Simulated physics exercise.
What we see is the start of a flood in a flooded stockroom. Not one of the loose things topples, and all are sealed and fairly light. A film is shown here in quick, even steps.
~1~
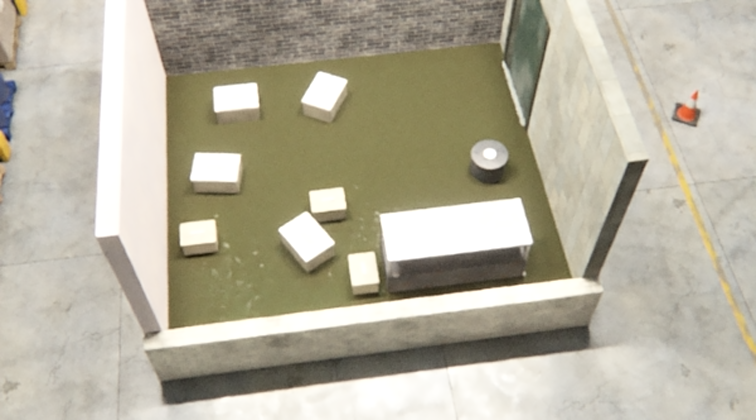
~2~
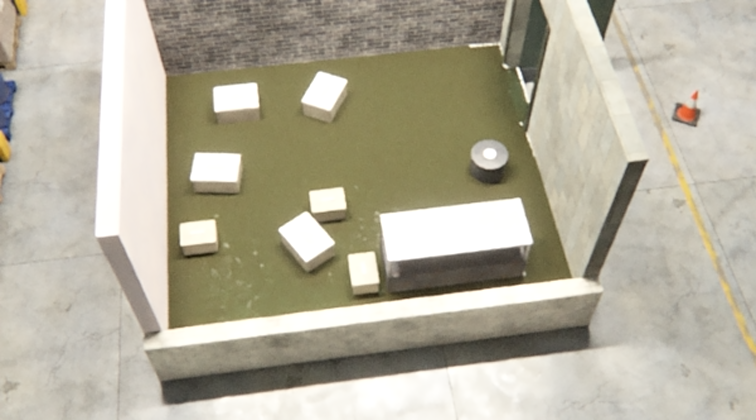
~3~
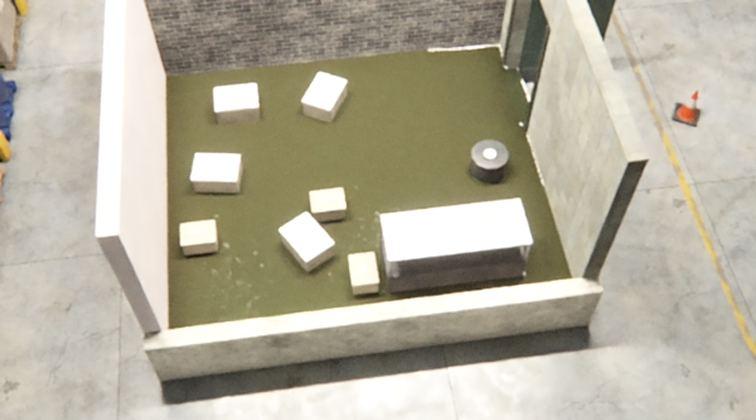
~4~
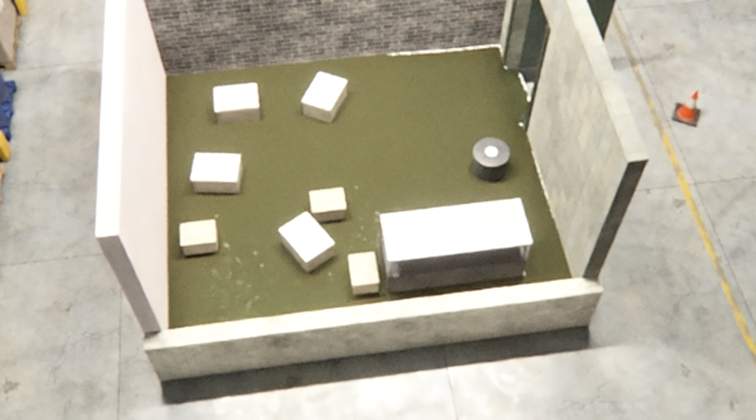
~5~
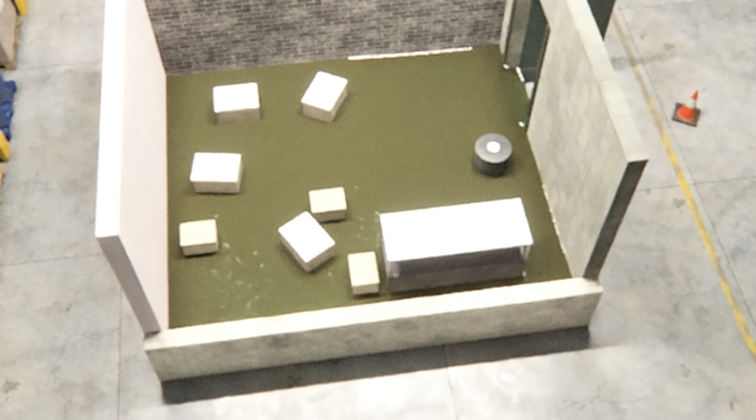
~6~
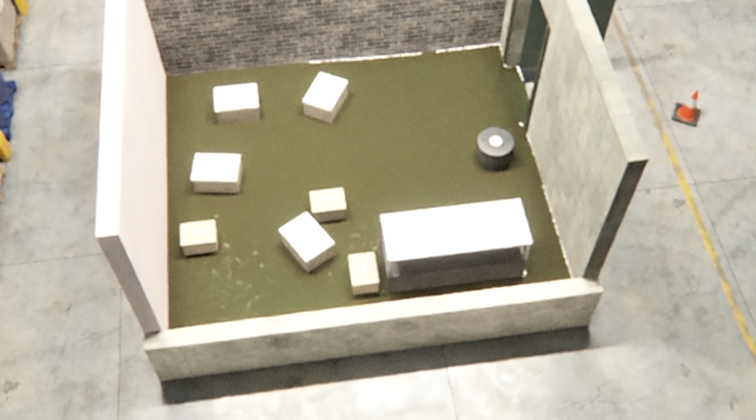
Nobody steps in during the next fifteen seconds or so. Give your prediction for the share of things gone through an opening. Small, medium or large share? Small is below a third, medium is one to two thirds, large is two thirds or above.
A small share.
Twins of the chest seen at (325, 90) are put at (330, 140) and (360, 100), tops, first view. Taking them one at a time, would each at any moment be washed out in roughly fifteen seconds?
Result, in order - stuck, escaped.
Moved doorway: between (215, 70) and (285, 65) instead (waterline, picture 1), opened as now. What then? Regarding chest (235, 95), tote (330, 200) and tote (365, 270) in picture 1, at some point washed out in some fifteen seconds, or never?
In turn: Yes, still in, left behind.
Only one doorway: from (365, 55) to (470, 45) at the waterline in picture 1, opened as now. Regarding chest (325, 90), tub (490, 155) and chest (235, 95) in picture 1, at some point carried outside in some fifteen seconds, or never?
Swept away, swept away, remains.
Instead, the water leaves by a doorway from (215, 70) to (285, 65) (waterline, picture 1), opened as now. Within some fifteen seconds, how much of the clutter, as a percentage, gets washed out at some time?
I reckon close to 20 per cent.
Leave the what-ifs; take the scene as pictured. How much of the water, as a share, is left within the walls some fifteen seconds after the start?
It comes out at 58 parts in a hundred.
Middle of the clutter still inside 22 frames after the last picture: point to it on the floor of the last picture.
Roughly (335, 178).
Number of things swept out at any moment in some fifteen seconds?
Counting them up gives 1.
A moment on, 0 of 8 are out; 8 afloat.
Next, 1 of 8 are out; 7 afloat.
Later, 1 of 8 are out; 5 afloat.
In the end, 1 of 8 are out; 3 afloat.
